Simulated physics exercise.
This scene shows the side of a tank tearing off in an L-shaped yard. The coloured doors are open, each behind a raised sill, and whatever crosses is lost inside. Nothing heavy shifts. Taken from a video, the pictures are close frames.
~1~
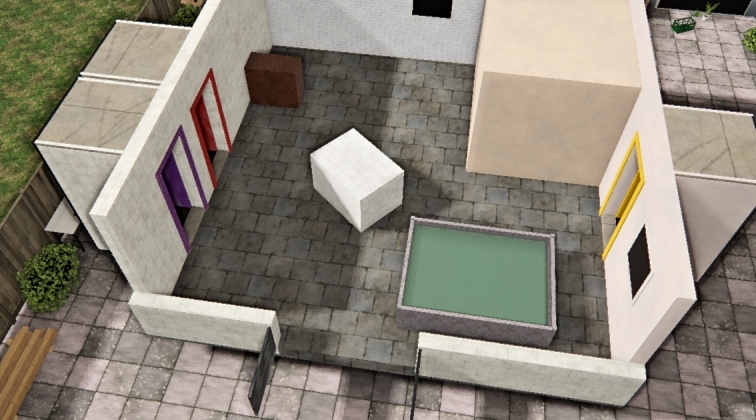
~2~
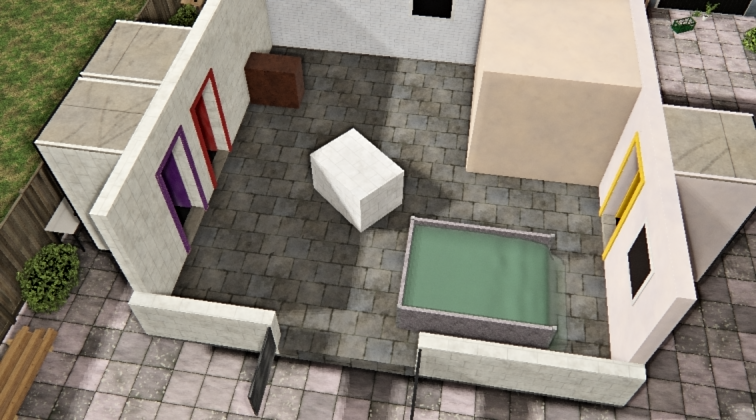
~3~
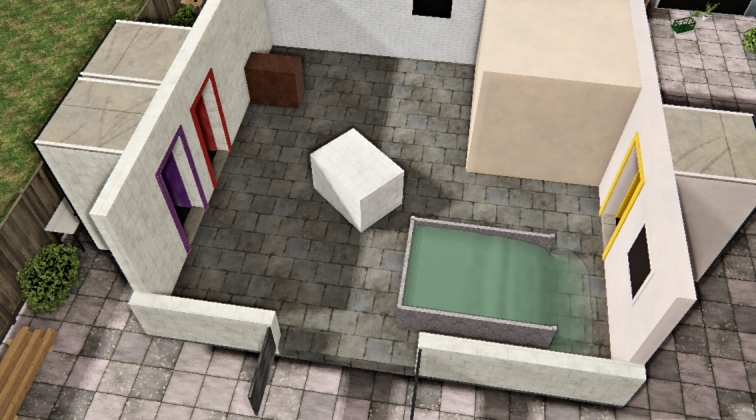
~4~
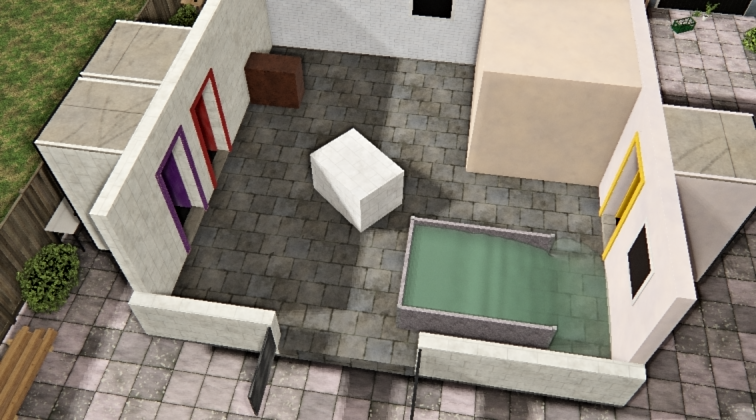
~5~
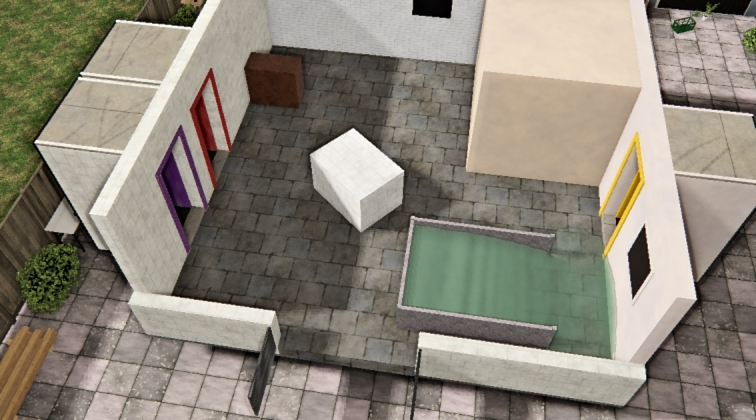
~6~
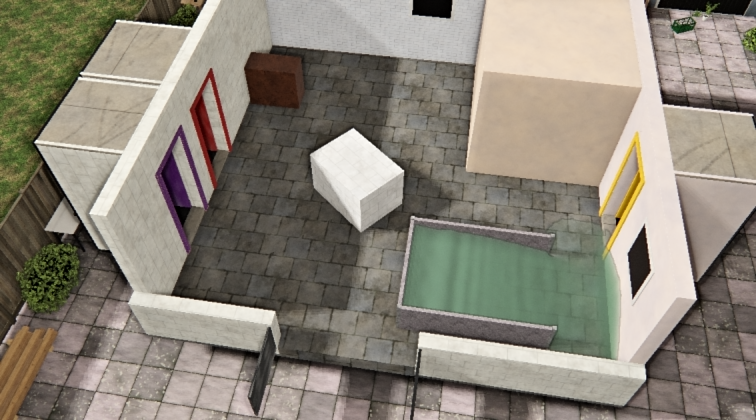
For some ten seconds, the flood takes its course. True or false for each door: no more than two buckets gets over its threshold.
The yellow door - false; the purple door - true; the red door - true.
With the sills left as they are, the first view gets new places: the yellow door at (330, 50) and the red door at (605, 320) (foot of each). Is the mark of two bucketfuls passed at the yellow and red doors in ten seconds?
Well, the yellow door comes up short, and the red door tops the limit as well.
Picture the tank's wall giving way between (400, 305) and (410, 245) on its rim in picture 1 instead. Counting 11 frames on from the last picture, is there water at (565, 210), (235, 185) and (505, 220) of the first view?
Going through them, the first would be still bare, the next submerged and the last still bare.
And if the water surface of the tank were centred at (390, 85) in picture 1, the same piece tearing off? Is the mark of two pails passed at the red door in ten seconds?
Red door: Remains within limit.
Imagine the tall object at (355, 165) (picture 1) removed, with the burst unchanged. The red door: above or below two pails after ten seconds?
As it turns out, red runs past it.
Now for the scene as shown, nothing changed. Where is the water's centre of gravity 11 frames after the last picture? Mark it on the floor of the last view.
It is near (522, 295).
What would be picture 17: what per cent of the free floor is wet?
Near 15 in a hundred.
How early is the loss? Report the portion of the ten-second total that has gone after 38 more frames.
Working it through, I arrive at 55 per cent.
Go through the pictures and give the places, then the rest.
In the first frame, the tank at (478, 273) is whole and still.
In the second frame, the front is at a hidden place, out from the gap at (546, 293).
In the third frame, water pours out at (545, 295) and has run to a hidden place.
In the fourth frame, water pours out at (545, 295) and has run to a hidden place.
In the fifth frame, the front is at (601, 240), out from the gap at (545, 296).
In the sixth frame, water pours out at (545, 296) and has run to (600, 230).
A moment on, water covers 10 % of the floor; the yellow door under two buckets in, the purple door not reached, the red door not reached.
Next, water covers 15 % of the floor; the yellow door under two buckets in, the purple door not reached, the red door not reached.
Then, water covers 35 % of the floor; the yellow door over two buckets in, the purple door not reached, the red door not reached.
Later, water covers 60 % of the floor; the yellow door over two buckets in, the purple door wet at the sill, nothing in, the red door wet at the sill, nothing in.
In the end, water covers 80 % of the floor; the yellow door over two buckets in, the purple door wet at the sill, nothing in, the red door under two buckets in.
